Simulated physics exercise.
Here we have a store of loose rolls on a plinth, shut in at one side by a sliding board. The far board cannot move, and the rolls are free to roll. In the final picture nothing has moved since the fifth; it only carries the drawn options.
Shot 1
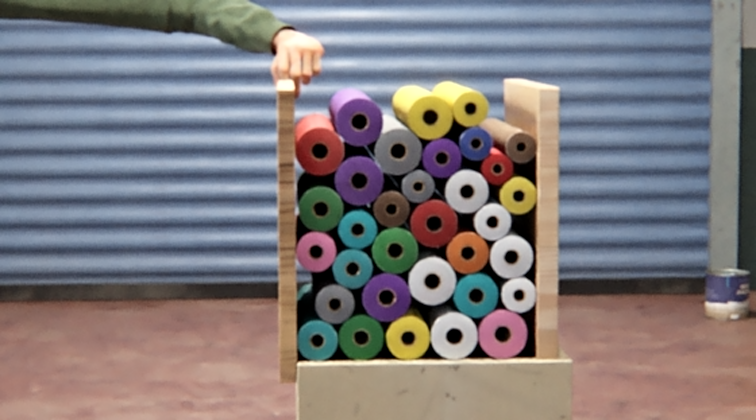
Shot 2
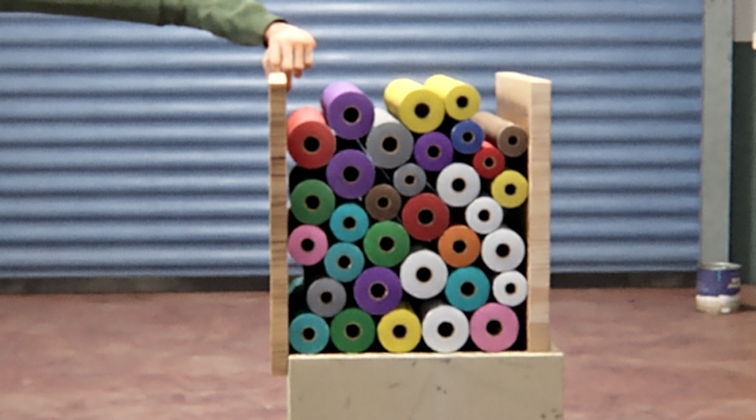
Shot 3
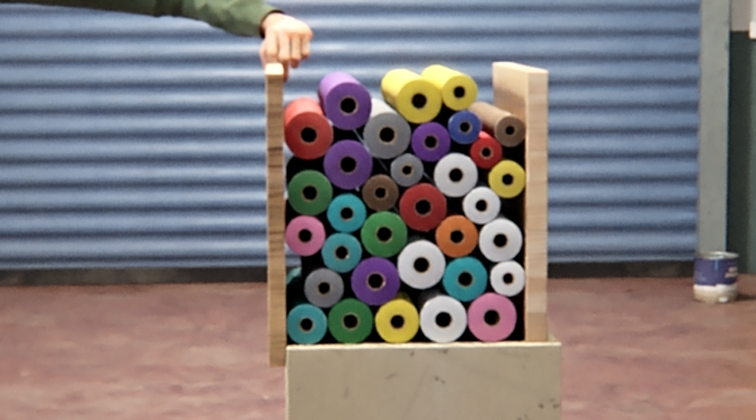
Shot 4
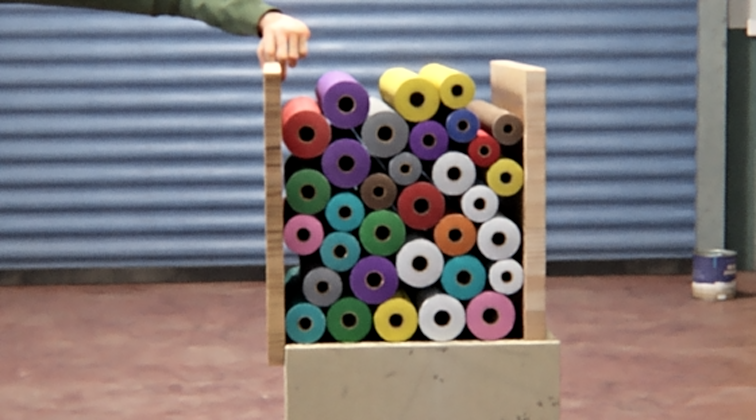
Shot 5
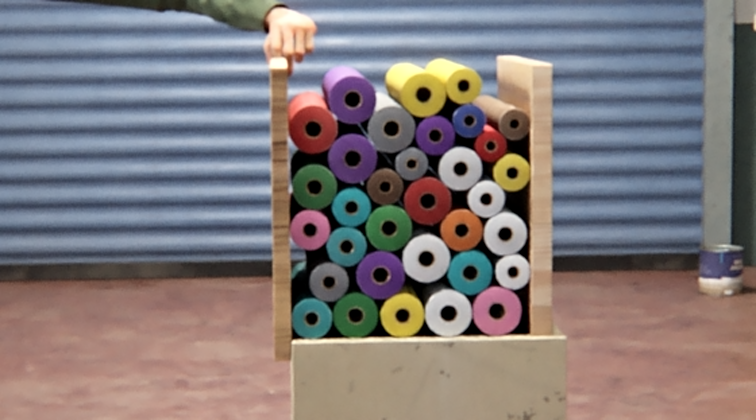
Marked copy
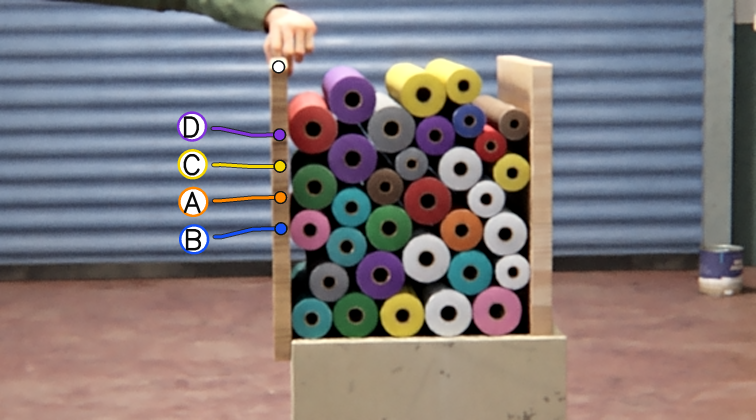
A hand at the end of a green sleeve rests on top of a wooden side board at the left of a pale plinth, seen from straight ahead before blue corrugated shutters. Red, purple, yellow, white, green, turquoise, grey and pink rolls lie stacked between two upright boards, with a paint tin far right. The rolls stay in place, while the camera drifts slightly.
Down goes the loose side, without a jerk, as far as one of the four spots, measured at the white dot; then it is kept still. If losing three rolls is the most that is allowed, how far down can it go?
The last mark within the limit is A.
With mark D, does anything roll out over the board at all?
No.
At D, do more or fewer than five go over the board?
It loses fewer than five.
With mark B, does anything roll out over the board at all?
Yes, at B.
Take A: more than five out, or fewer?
It loses fewer than five.
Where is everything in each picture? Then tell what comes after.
In the first frame, a grey roll (334, 304); an orange roll (468, 253); a turquoise roll (358, 230).
In the second frame, a turquoise roll (350, 223); a white roll (458, 185).
In the third frame, a red roll (486, 152); a brown roll (510, 130).
In the fourth frame, side board (274, 201); a turquoise roll (305, 323).
In the fifth frame, a grey roll (329, 282); an orange roll (462, 230); a turquoise roll (352, 208).
On the copy, A at (281, 197); B at (281, 229); C at (280, 166); D at (280, 135); the white dot at (279, 67).
On A. First, top of the board (288, 127).
Then, top of the board (289, 194).
Finally, top of the board (289, 196), none out over the board.
By contrast, B more than three out over the board; C none out over the board; D none out over the board.
